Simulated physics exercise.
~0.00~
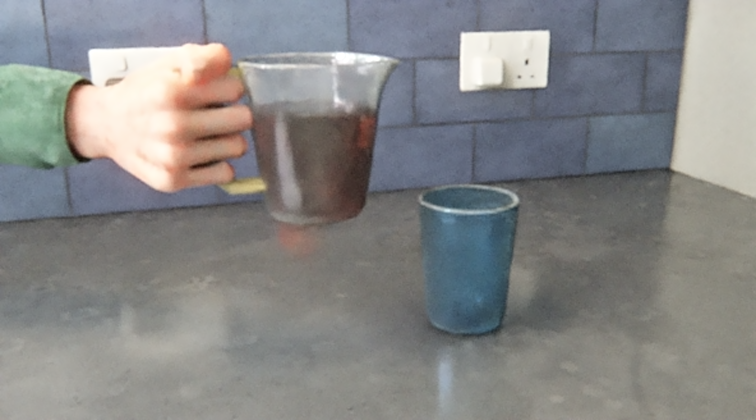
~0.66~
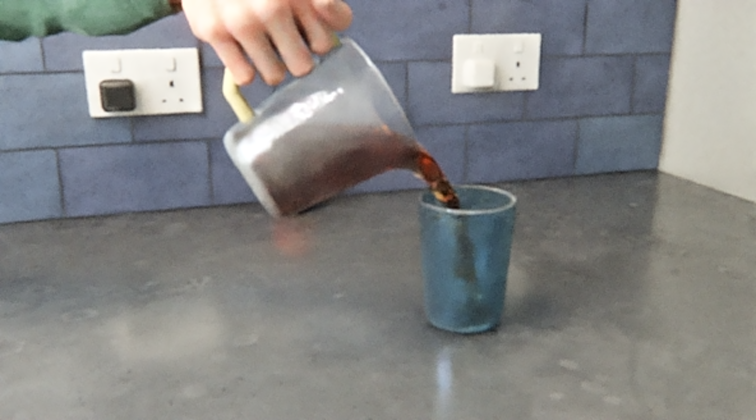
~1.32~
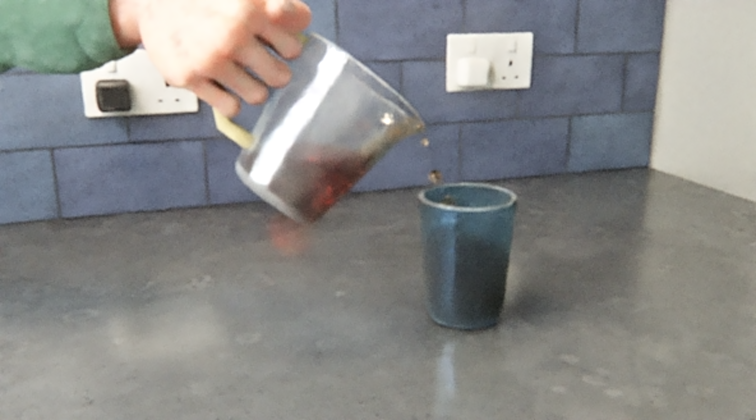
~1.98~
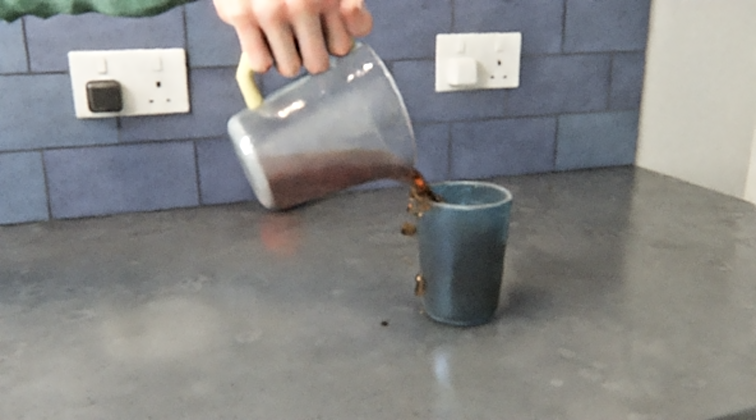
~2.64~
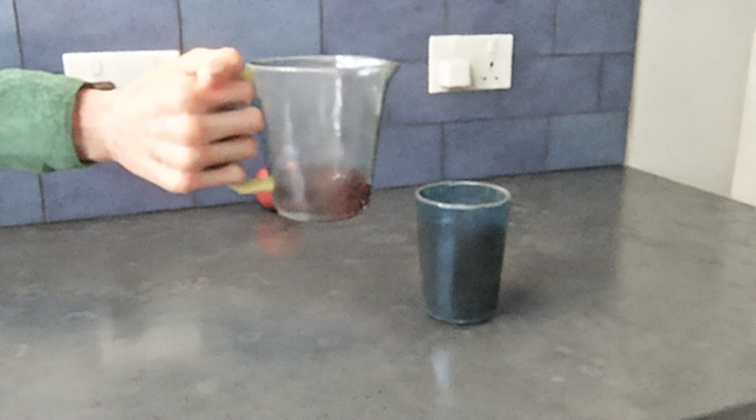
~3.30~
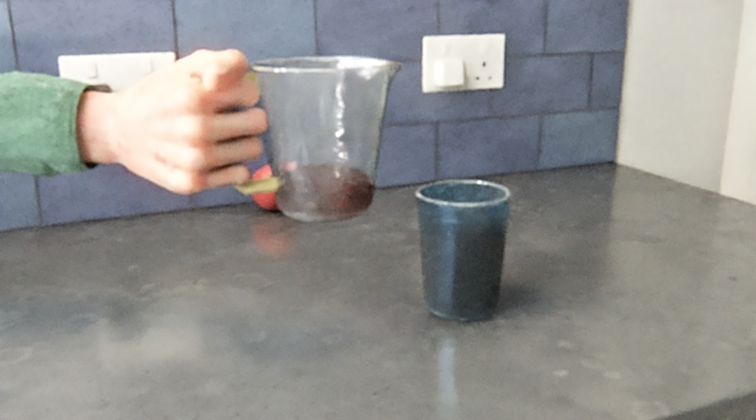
Hand pouring dark tea from a glass measuring jug into a blue tumbler, easing back, pouring again, then levelling the nearly emptied jug.
